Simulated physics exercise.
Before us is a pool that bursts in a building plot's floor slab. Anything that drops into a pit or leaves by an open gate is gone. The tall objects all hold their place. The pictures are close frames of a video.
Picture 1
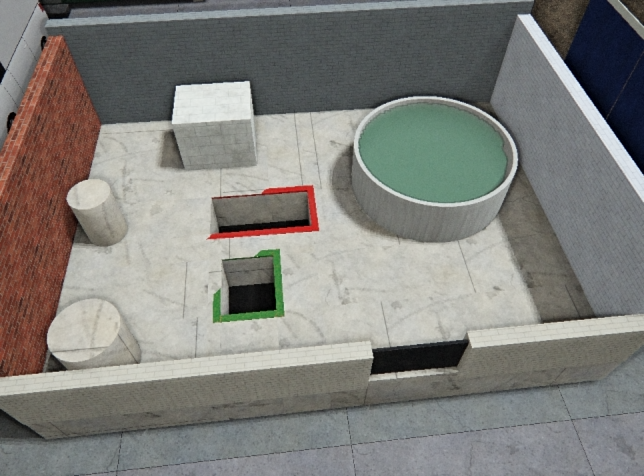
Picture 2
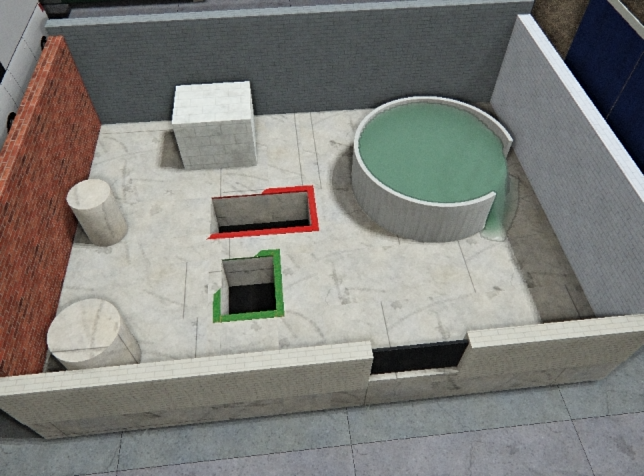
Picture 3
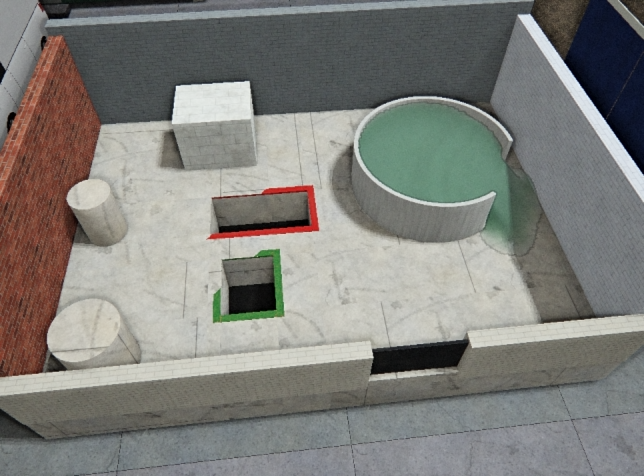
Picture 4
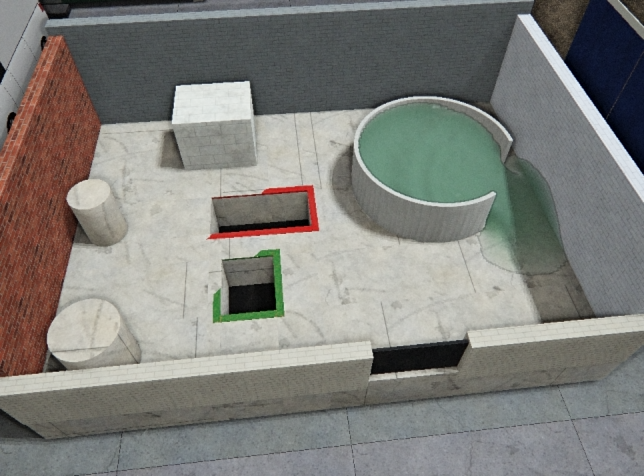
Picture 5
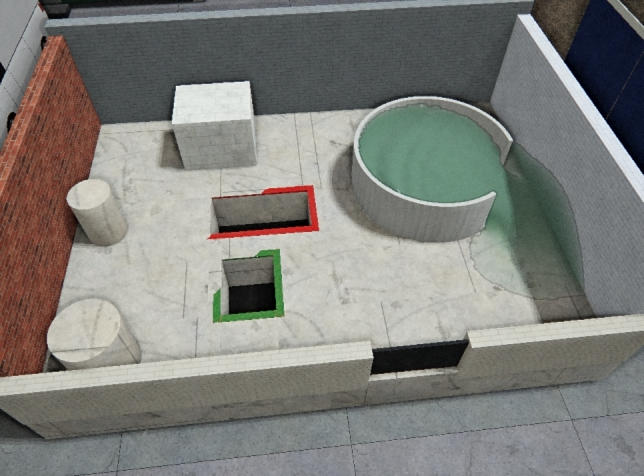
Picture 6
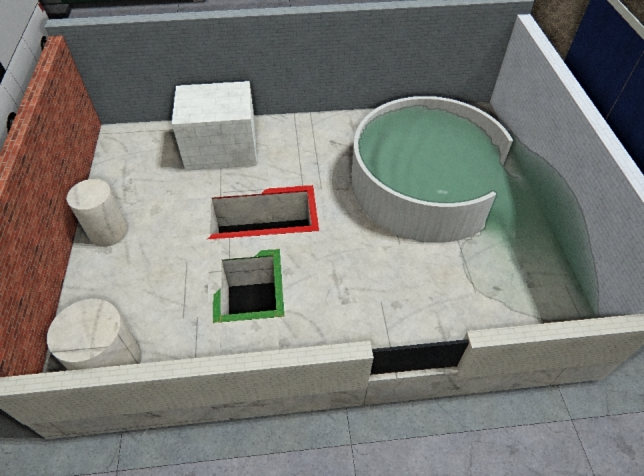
Green water pours from a gap in the round pool and spreads along the right wall.
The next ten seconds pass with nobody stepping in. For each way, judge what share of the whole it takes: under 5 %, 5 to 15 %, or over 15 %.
Shares: The gate takes under 5 %; the red pit takes over 15 %; the green pit takes over 15 %.
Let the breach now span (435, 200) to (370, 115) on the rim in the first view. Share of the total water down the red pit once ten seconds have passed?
The red pit takes 40 per cent.
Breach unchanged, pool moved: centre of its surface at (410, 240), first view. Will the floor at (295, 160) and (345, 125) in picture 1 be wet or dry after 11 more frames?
So, first one left untouched, second one left untouched.
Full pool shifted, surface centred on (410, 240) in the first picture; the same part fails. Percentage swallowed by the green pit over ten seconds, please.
Share in the green pit - 2 in a hundred.
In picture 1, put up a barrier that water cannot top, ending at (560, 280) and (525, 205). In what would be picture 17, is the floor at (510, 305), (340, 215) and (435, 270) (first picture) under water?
Going one after another, I'd say reached by the flood, then kept clear of the flood, then kept clear of the flood.
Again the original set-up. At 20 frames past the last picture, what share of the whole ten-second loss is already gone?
Approximately 10 in a hundred, I think.
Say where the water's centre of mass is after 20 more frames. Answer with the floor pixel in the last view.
My reading is close to (439, 222).
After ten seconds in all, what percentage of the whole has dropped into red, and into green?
18 and 20 per cent respectively.
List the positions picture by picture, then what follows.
The first picture shows still water in the pool at (434, 150).
In the second picture, the front is at a hidden place, out from the gap at (501, 194).
In the third picture, the front is at (523, 172), out from the gap at (501, 195).
In the fourth picture, the front is at (552, 266), out from the gap at (500, 196).
In the fifth picture, the front is at (583, 293), out from the gap at (500, 197).
In the sixth picture, the front is at a hidden place, out from the gap at (500, 196).
A moment on, water covers 20 % of the floor; the gate 0 %, the red pit 0 %, the green pit 0 %.
Next, water covers 35 % of the floor; the gate 0 %, the red pit 0 %, the green pit 0 %.
Then, water covers 65 % of the floor; the gate 0 %, the red pit 1 %, the green pit 4 %.
Later, water covers 95 % of the floor; the gate 0 %, the red pit 7 %, the green pit 11 %.
In the end, water covers 100 % of the floor; the gate 0 %, the red pit 18 %, the green pit 19 %.
